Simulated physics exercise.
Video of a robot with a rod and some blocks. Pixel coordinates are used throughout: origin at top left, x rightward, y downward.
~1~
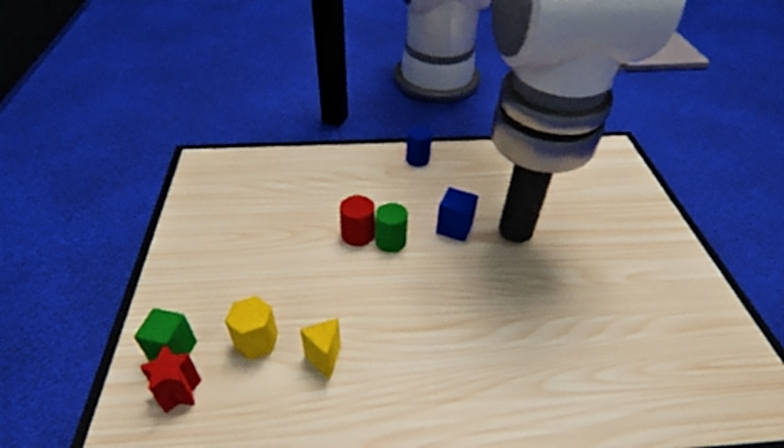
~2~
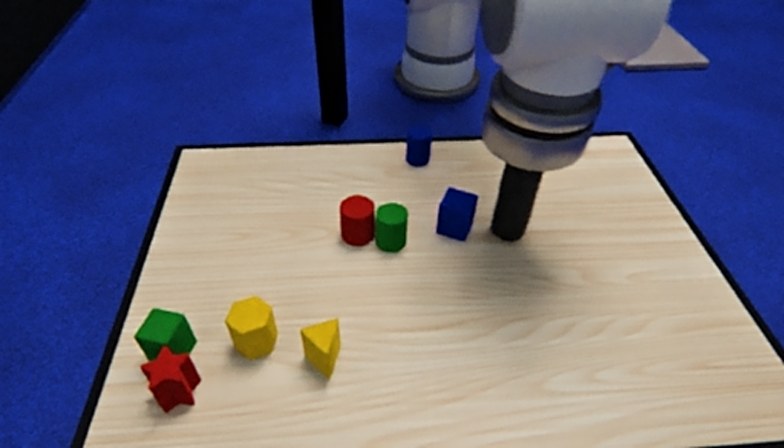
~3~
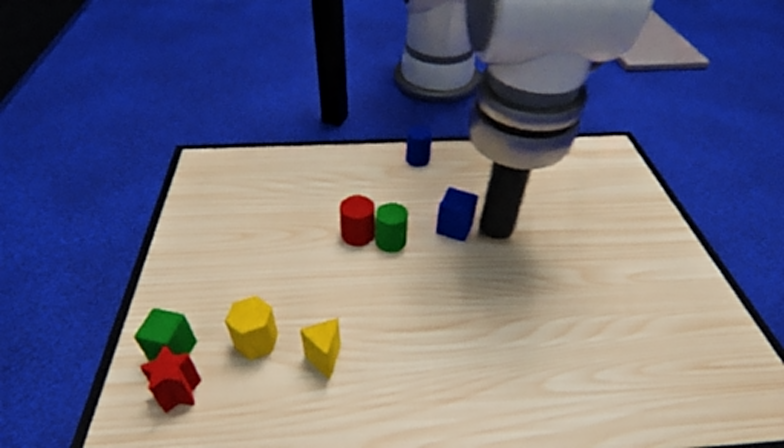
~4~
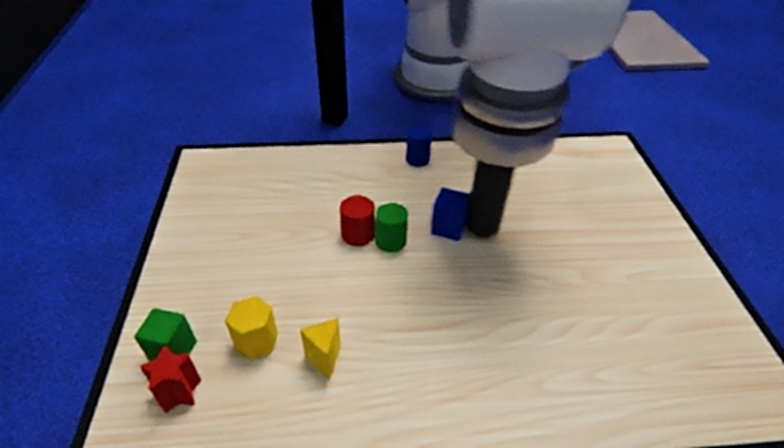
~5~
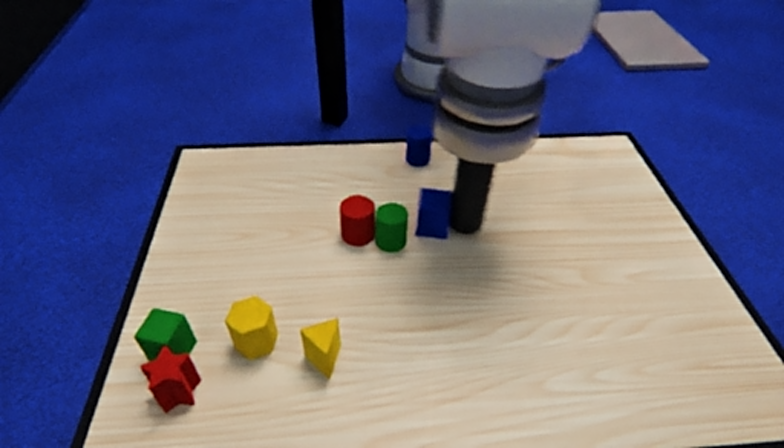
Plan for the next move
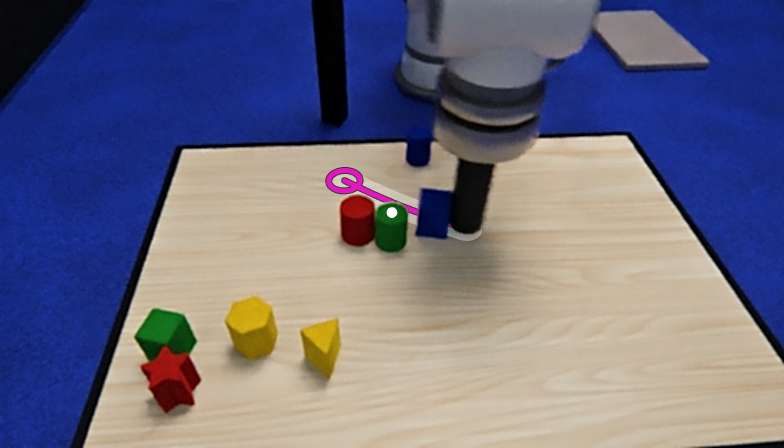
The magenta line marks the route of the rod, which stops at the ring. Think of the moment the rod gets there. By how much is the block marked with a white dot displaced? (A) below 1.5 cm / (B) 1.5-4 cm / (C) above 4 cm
B.
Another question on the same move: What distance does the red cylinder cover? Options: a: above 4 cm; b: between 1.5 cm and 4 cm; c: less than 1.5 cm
(c)
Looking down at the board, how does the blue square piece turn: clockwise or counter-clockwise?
It goes anticlockwise.
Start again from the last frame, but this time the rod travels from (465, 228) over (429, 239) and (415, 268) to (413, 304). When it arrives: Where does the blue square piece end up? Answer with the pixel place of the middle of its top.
So, by the moment the path ends, you'll find the top centre of the blue square piece at (401, 197).
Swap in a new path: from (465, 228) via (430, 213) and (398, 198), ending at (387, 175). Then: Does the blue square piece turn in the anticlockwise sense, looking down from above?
That would be a yes.
The line goes from (465, 228) via (400, 206), ending at (344, 180); the dot is on the green cylinder.
On the path given first. One third of the way, rod at (420, 207); red cylinder at (353, 206); green cylinder at (380, 221); blue square piece at (392, 199), turned 75° anticlockwise.
Two thirds of the way, rod at (380, 191); red cylinder at (346, 208); green cylinder at (379, 222); blue square piece at (377, 198).
At the end, rod at (344, 175); red cylinder at (346, 208); green cylinder at (379, 222); blue cylinder unmoved; blue square piece at (377, 198), turned 120° anticlockwise.
